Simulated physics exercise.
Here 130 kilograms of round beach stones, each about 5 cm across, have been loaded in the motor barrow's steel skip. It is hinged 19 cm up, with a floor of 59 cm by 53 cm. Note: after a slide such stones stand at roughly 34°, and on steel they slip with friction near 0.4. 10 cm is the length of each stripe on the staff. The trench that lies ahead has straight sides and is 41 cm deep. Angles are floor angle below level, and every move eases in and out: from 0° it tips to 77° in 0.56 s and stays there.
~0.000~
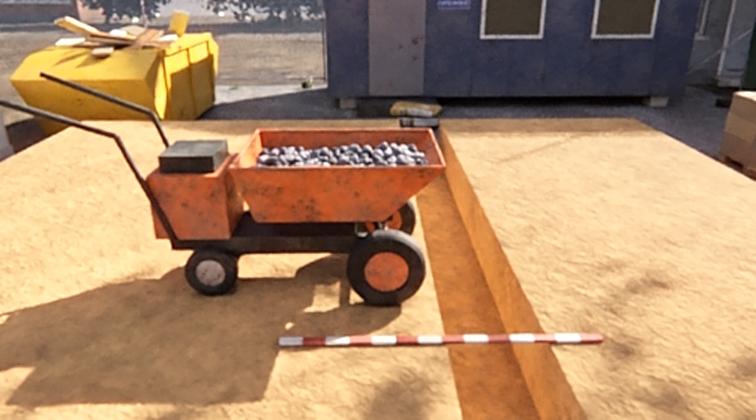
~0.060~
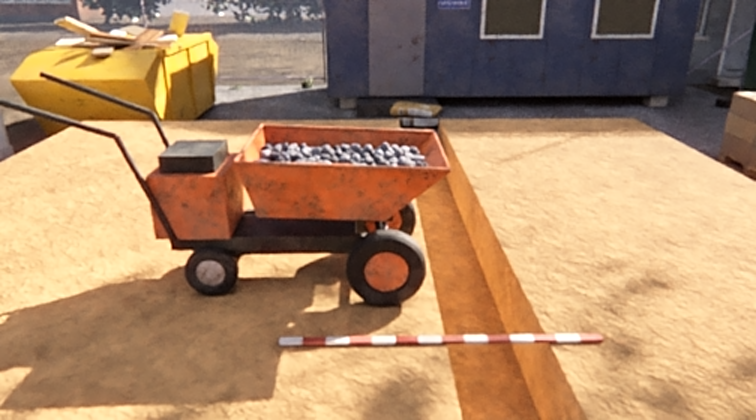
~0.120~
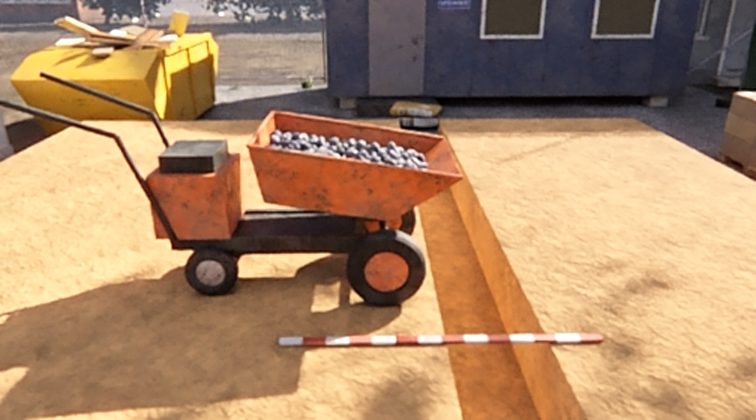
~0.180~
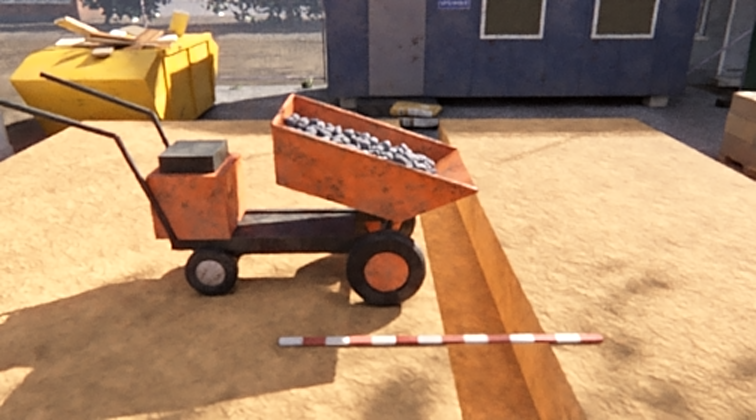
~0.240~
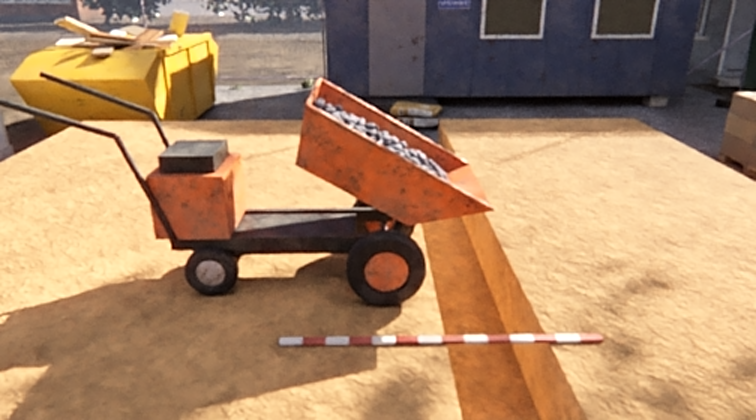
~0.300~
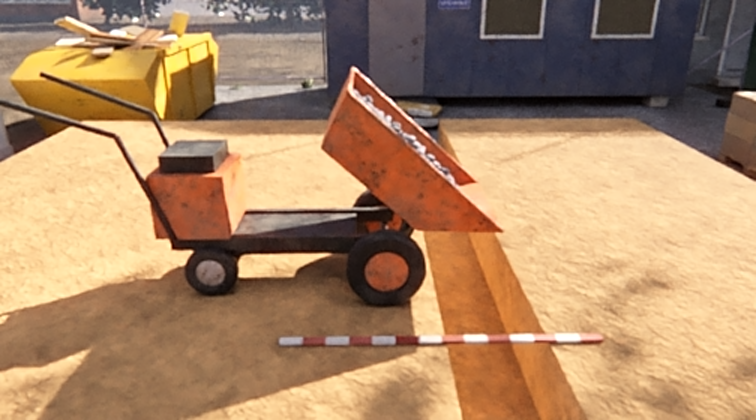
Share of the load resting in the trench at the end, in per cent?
35 per cent.
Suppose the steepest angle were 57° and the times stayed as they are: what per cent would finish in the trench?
I'd guess some 35 in a hundred.
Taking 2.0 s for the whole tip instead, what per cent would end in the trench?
Close to 45 percent, then.
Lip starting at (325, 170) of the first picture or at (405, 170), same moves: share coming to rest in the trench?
Near 75 then near 75 percent.
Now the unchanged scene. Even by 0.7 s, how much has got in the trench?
Roughly 15% by that time.
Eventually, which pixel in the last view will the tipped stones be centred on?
(557, 268).
After 0.4 s the floor is at 65°; 100 % in the skip; the foremost stones are at (484, 229).
After 0.7 s the floor is at 77°; 60 % in the skip, 13 % in the trench, 27 % past the trench; the foremost stones are at (571, 273).
After 1.0 s the floor is at 77°; 2 % in the skip, 33 % in the trench, 65 % past the trench; the foremost stones are at (745, 263).
After 3.0 s the floor is at 77°; 0 % in the skip, 35 % in the trench, 65 % past the trench; the foremost stones are past the picture's edge.
